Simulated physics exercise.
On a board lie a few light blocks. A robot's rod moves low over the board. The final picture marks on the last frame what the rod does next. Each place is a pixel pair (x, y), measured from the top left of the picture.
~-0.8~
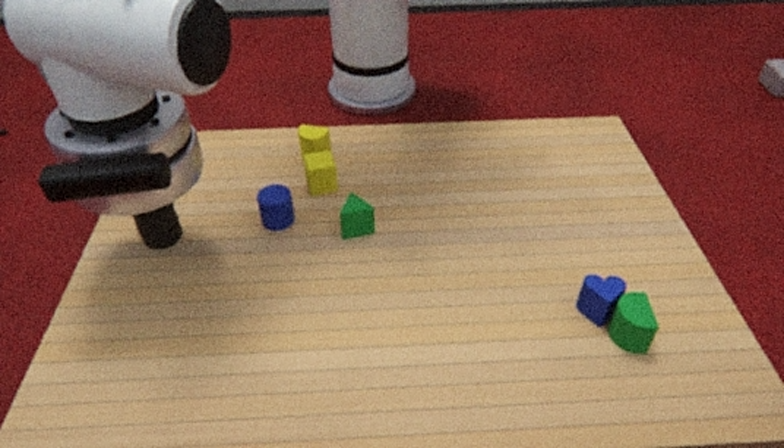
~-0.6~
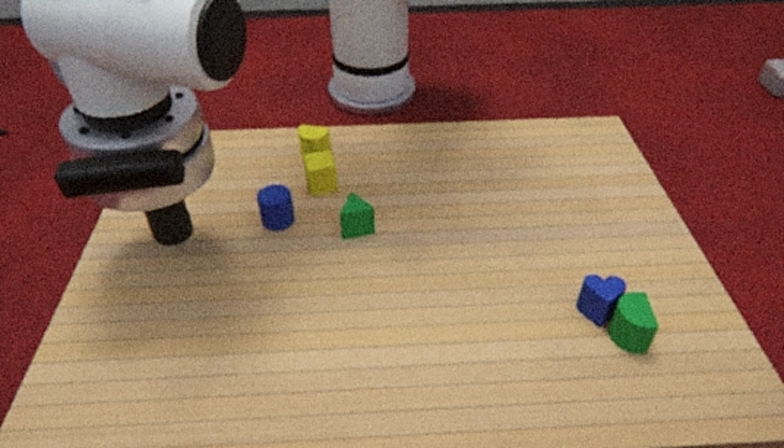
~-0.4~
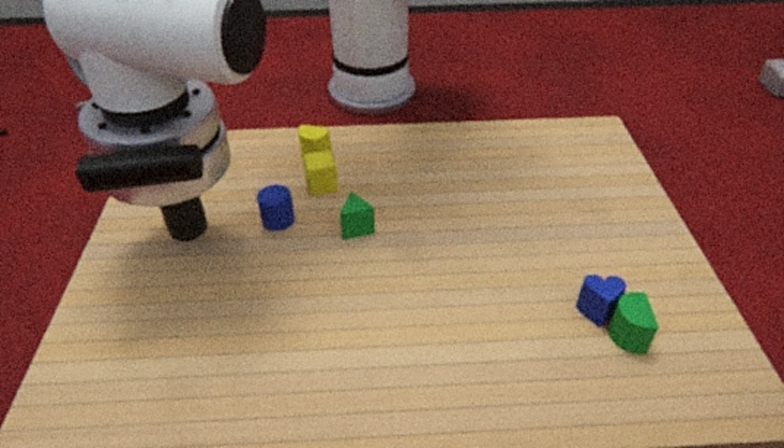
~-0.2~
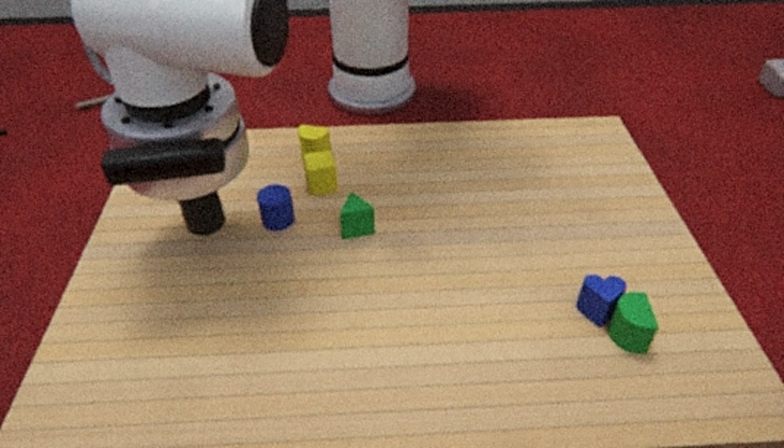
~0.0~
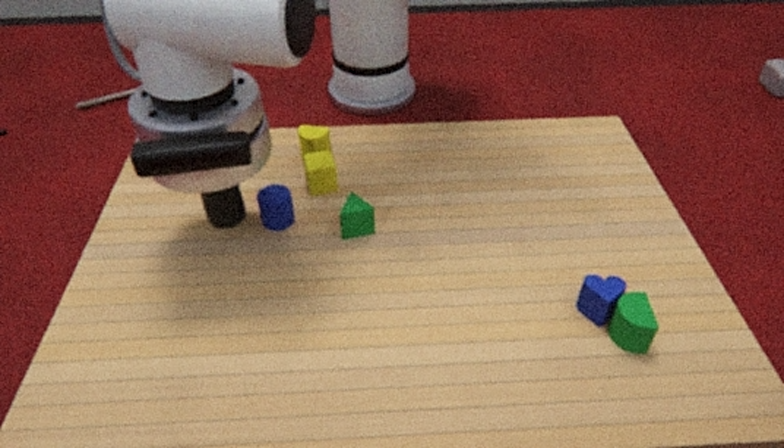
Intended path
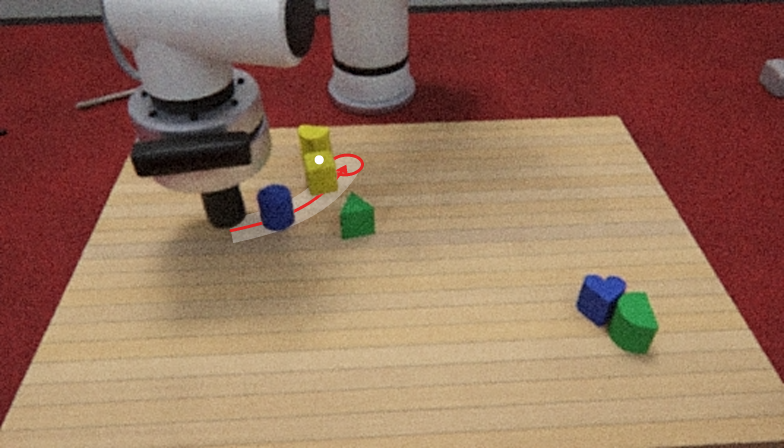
On a wooden board set over a red surface, a robot arm's dark rod moves steadily right and slightly away from the viewer, nearing a blue cylinder, while the yellow, green and blue blocks all stay still.
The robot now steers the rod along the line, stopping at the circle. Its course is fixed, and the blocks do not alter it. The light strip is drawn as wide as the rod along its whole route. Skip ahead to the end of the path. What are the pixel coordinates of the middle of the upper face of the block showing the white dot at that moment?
Close to (347, 123).
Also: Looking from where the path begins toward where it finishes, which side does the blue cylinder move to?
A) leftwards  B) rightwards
B - rightwards.
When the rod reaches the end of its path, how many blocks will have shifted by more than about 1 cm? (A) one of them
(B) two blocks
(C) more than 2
B: Two blocks.
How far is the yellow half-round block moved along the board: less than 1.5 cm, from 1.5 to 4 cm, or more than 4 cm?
The yellow half-round block ends up very close, under 1.5 cm away.
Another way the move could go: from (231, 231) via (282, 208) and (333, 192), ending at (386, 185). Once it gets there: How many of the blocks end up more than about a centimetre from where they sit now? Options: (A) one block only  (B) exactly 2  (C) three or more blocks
My pick is B.
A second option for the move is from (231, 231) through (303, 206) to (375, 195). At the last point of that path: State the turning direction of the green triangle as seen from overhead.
From above, it turns clockwise.
The line goes from (231, 231) by way of (283, 216) and (323, 193) to (346, 165); the dot is on the yellow square.
The first path, step by step. One third of the way, rod at (281, 203); blue cylinder at (314, 185).
Two thirds of the way, rod at (322, 179); blue cylinder at (352, 174); yellow square at (334, 146), turned 15° anticlockwise.
At the end, rod at (345, 152); blue cylinder at (353, 173); yellow half-round block unmoved; yellow square at (347, 123), turned 70° anticlockwise.
